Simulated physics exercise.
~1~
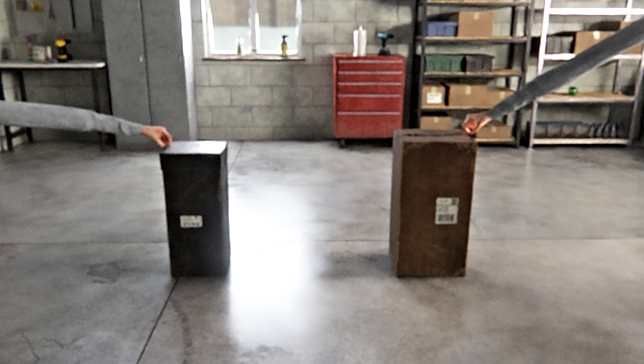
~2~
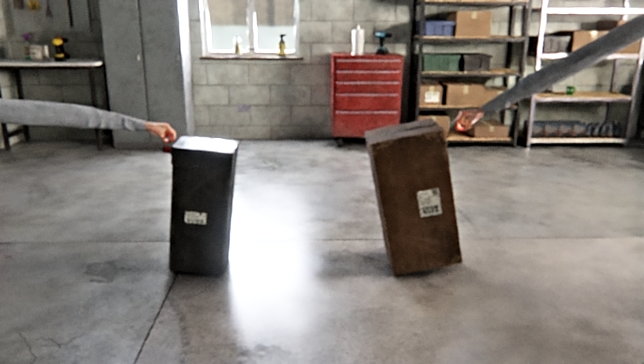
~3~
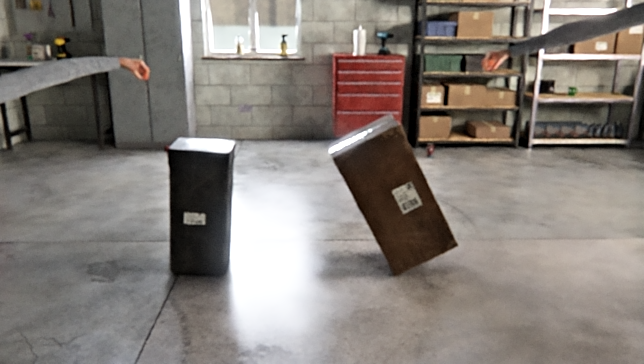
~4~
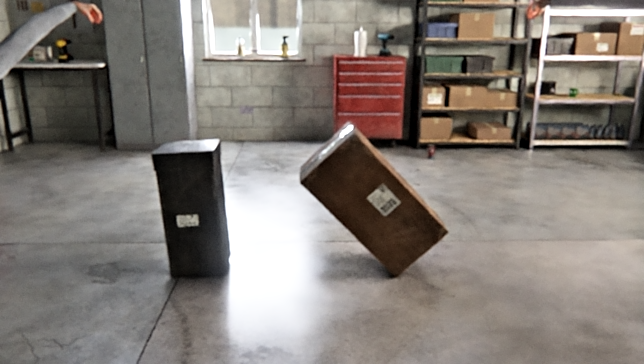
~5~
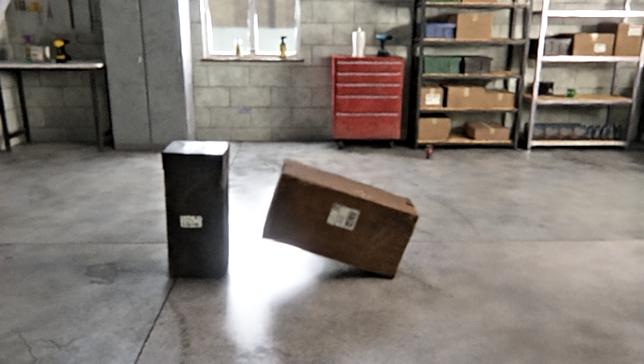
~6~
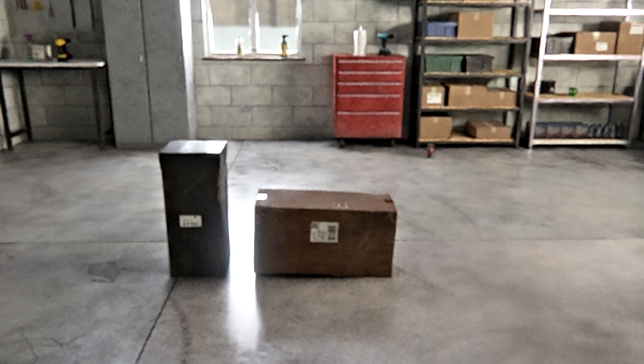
In a workshop with a smooth concrete floor, seen from the front by a slightly swaying camera, a red tool chest and loaded shelves line the block wall. A tall black box-shaped tote stands at left and a tall brown parcel at right, with a hand at the top of each. The parcel tips left as the right hand draws back, while the tote leans slightly right and rocks back upright after the left hand lets go. Both arms withdraw as the parcel keeps tilting toward the tote. Finally, the parcel lies flat on its side, just right of the still-standing tote.
